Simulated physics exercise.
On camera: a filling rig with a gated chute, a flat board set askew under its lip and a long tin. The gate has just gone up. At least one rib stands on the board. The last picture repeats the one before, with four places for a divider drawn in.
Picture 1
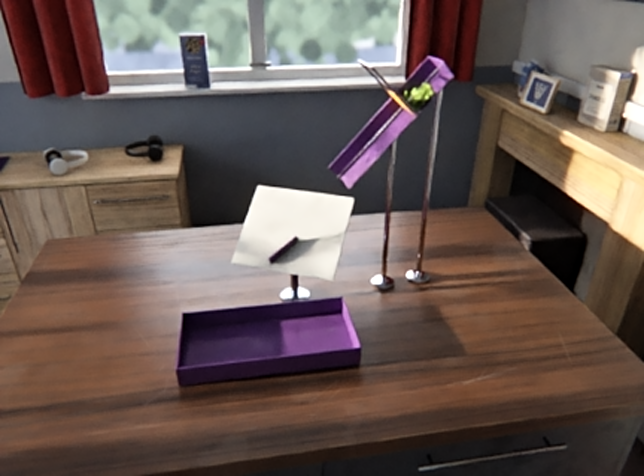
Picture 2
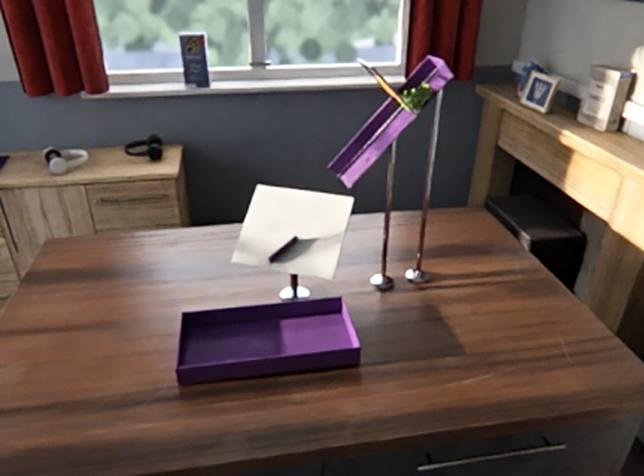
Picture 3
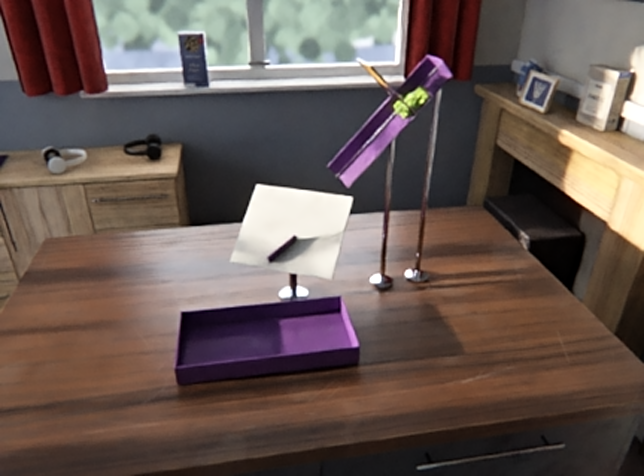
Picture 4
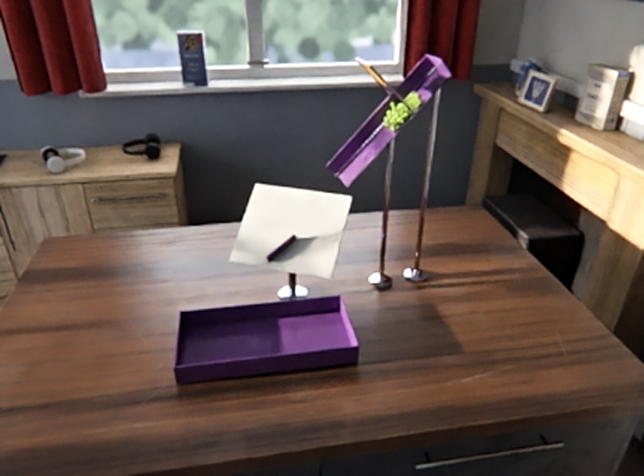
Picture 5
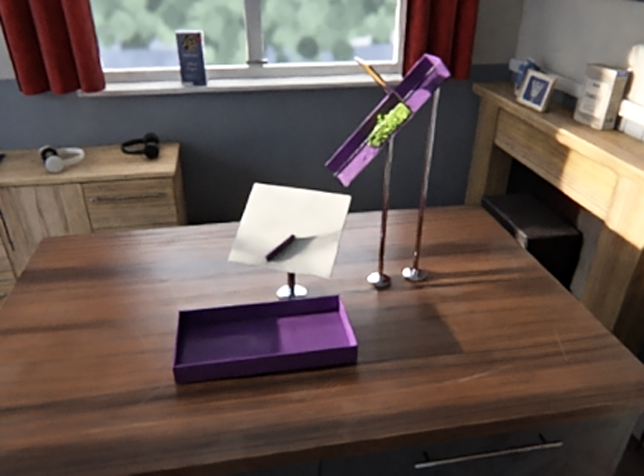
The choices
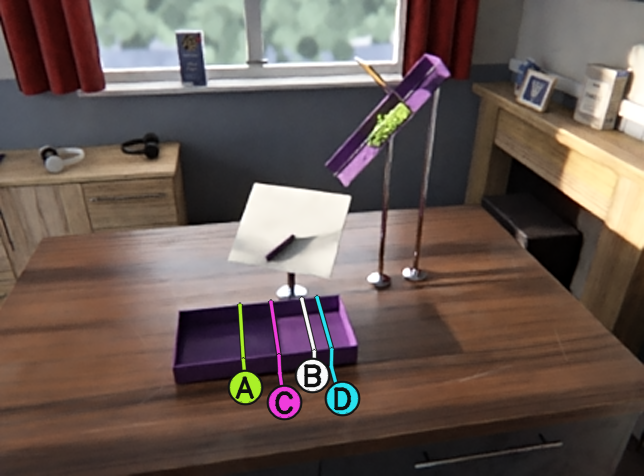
Small green pieces slid a short way down a sloping purple chute on two thin stands, spreading out as they moved, above a tilted cream board and an empty purple tray on a wooden table.
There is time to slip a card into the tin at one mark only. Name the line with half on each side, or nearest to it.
Best: A.
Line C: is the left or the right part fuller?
More lands on the left.
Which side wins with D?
The left side.
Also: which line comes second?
C it is.
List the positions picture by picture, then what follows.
In the first frame, load behind the gate near (416, 98), dried peas; lip of the chute near (345, 183), sloping fairly steeply.
In the second frame, middle of the board near (293, 229), tilted fairly steeply; middle of its low edge near (280, 271); of its high edge near (305, 191).
In the third frame, front corners of the tin near (175, 367) and (359, 346), empty; front of the load near (404, 118).
In the fourth frame, middle of the load near (399, 111); its front near (387, 126), close to a quarter of the way to the lip; rib from (294, 234) to (266, 258).
In the fifth frame, middle of the load near (391, 123); its front near (370, 145), close to half of the way to the lip.
On the marked copy, line A crosses the front rim at (243, 358); line B crosses the front rim at (314, 350); line C crosses the front rim at (278, 354); line D crosses the front rim at (331, 348).
With A, of what is caught, close to two thirds on the left of the divider, close to a third on the right.
With B, of what is caught, all but a few on the left of the divider, only a few on the right.
With C, of what is caught, the bulk on the left of the divider, close to a quarter on the right.
With D, of what is caught, the whole lot on the left of the divider, none at all on the right.
